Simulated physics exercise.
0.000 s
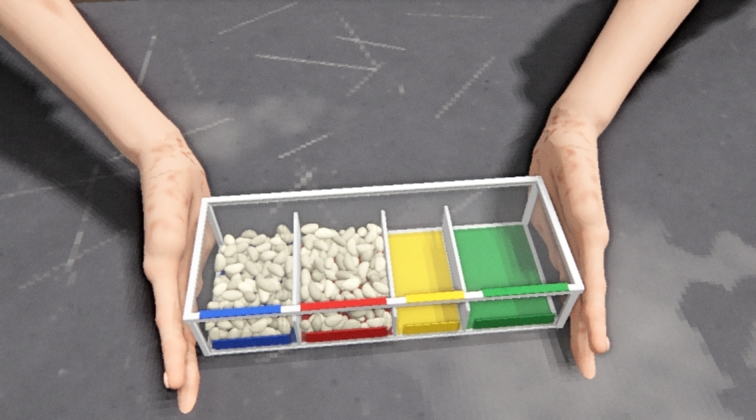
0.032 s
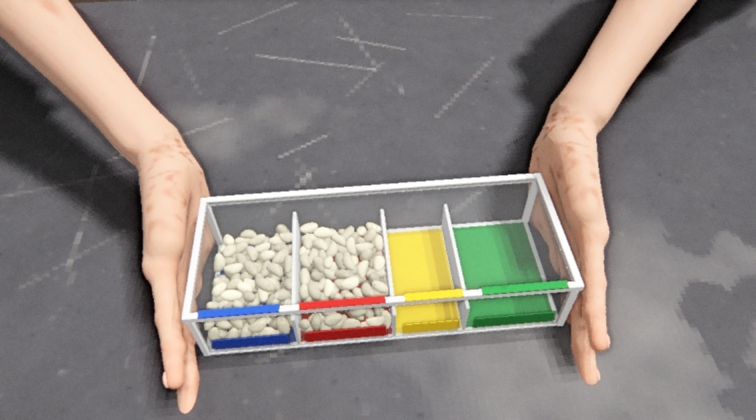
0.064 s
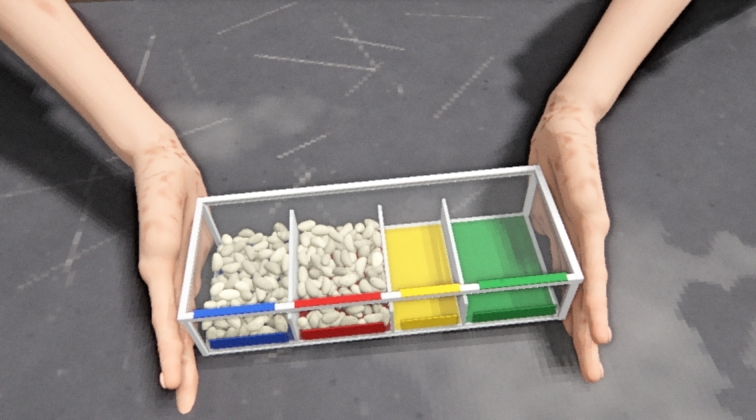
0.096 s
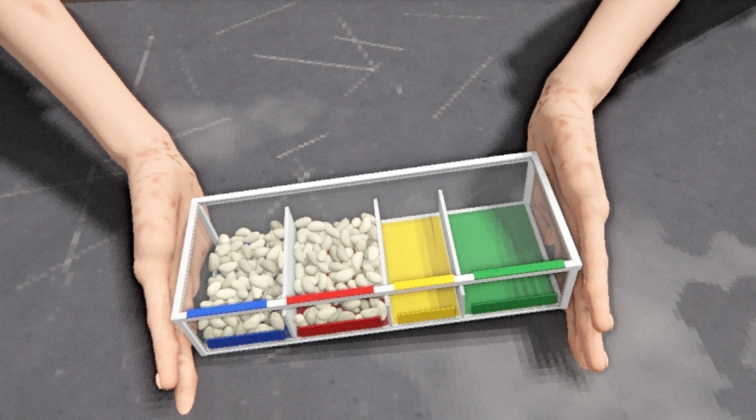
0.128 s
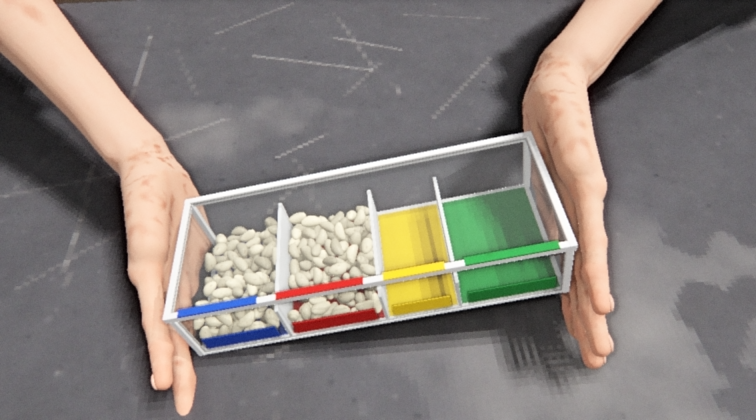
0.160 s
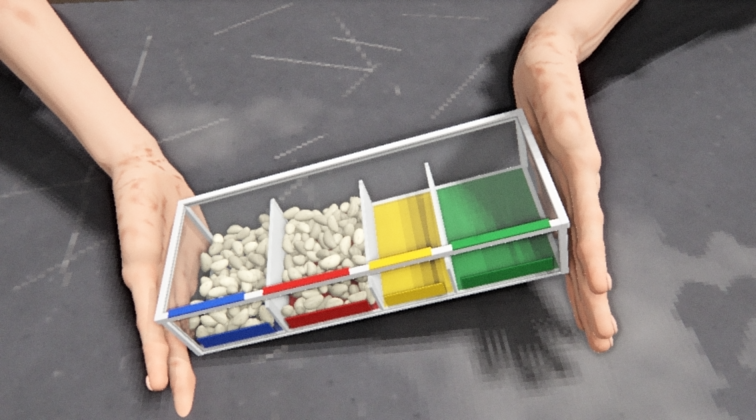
On a scratched dark gray surface, two hands held a clear box with white beans in its blue and red sections, yellow and green ones empty, then raised its right side into a modest leftward tilt.
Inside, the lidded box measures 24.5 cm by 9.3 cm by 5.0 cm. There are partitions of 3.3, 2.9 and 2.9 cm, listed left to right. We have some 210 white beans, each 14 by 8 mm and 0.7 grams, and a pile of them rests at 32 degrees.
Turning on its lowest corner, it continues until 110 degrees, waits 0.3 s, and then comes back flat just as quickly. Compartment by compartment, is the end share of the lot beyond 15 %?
Red compartment: Beyond; blue compartment: Beyond; green compartment: Not beyond; yellow compartment: Not beyond.
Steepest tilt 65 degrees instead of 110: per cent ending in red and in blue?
The red compartment would get 45 per cent and the blue one 55 per cent.
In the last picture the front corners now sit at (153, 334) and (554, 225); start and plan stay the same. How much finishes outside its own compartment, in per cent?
In that case about 10 percent.
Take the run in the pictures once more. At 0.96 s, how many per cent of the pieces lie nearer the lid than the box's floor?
Share: Approx. 60 %.
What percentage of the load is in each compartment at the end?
Per cent by compartment - red 35, blue 65, green 0, yellow 0.
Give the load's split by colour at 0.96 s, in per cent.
Red 40 %, blue 60 %, green 0 %, yellow 0 %.
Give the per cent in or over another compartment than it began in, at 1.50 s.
My estimate is some 10 percent.
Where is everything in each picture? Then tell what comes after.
In the first frame, box tilt 0 degrees, front corners at (191, 315) and (575, 286); red 50 %, blue 50 %.
In the second frame, box tilt 1 degrees, front corners at (190, 315) and (575, 284).
In the third frame, box tilt 3 degrees, front corners at (186, 315) and (574, 276).
In the fourth frame, box tilt 6 degrees, front corners at (179, 315) and (572, 263), lowest corner left back.
In the fifth frame, box tilt 11 degrees, front corners at (171, 315) and (568, 243), lowest corner left back.
In the sixth frame, box tilt 16 degrees, front corners at (163, 316) and (559, 221), lowest corner left back; red 50 %, blue 50 %. Its pace works out near 155 degrees a second.
Then, at 0.96 s, tilt 110 degrees; red 40 %, blue 60 %.
After 1.50 s, tilt 61 degrees; red 35 %, blue 65 %.
After 2.10 s, tilt 0 degrees; red 35 %, blue 65 %.
At rest (2.5 s), red 35 %, blue 65 %, green 0 %, yellow 0 %.
